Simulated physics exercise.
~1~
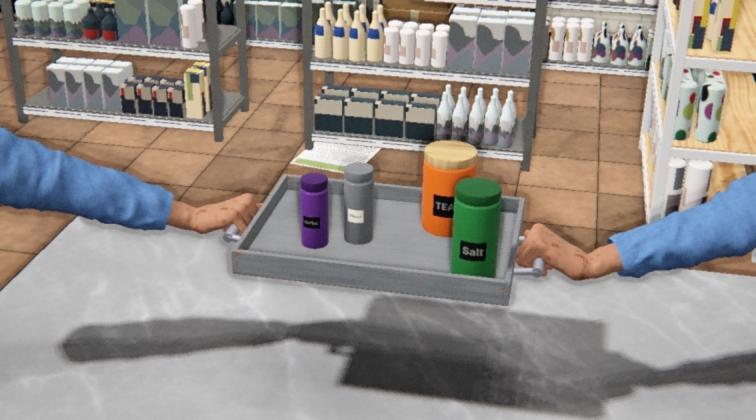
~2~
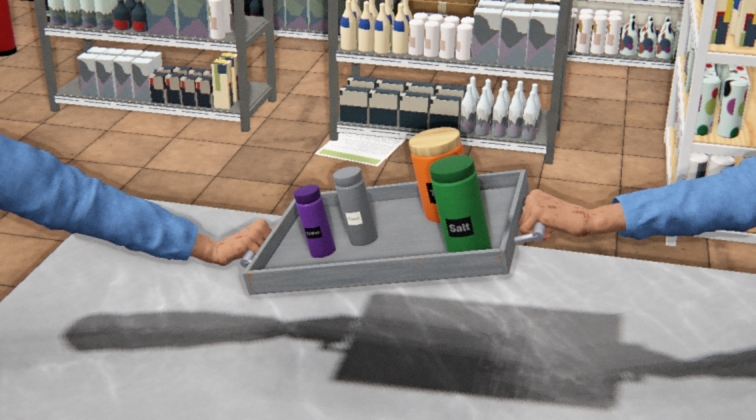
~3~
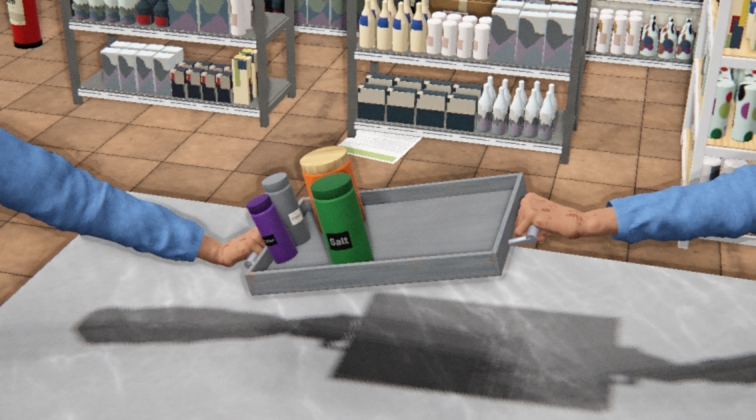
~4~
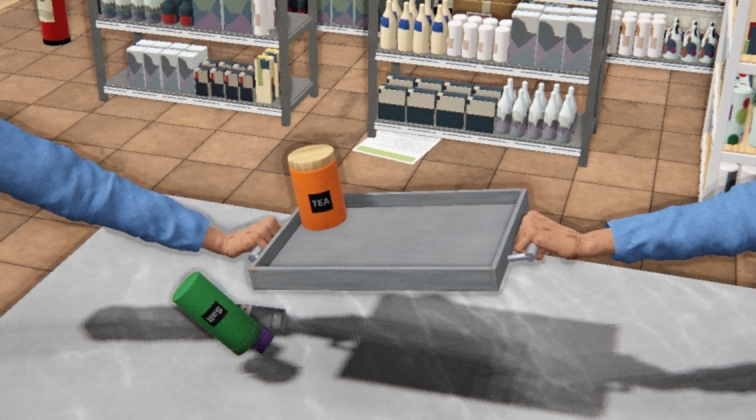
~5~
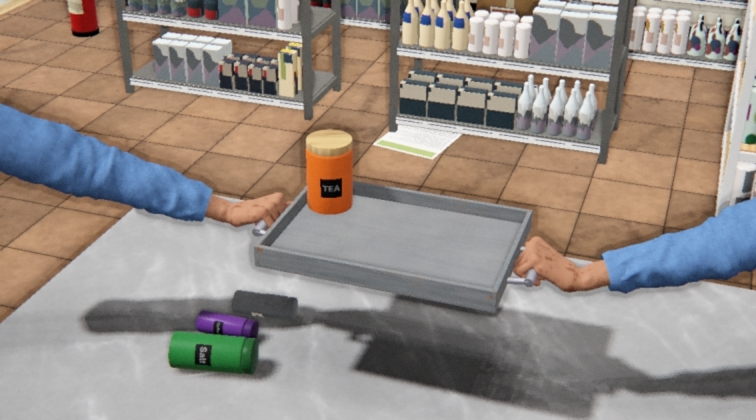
Shop counter, hands tilting then levelling a grey tray, containers sliding left, three falling off onto their sides, orange jar staying upright.
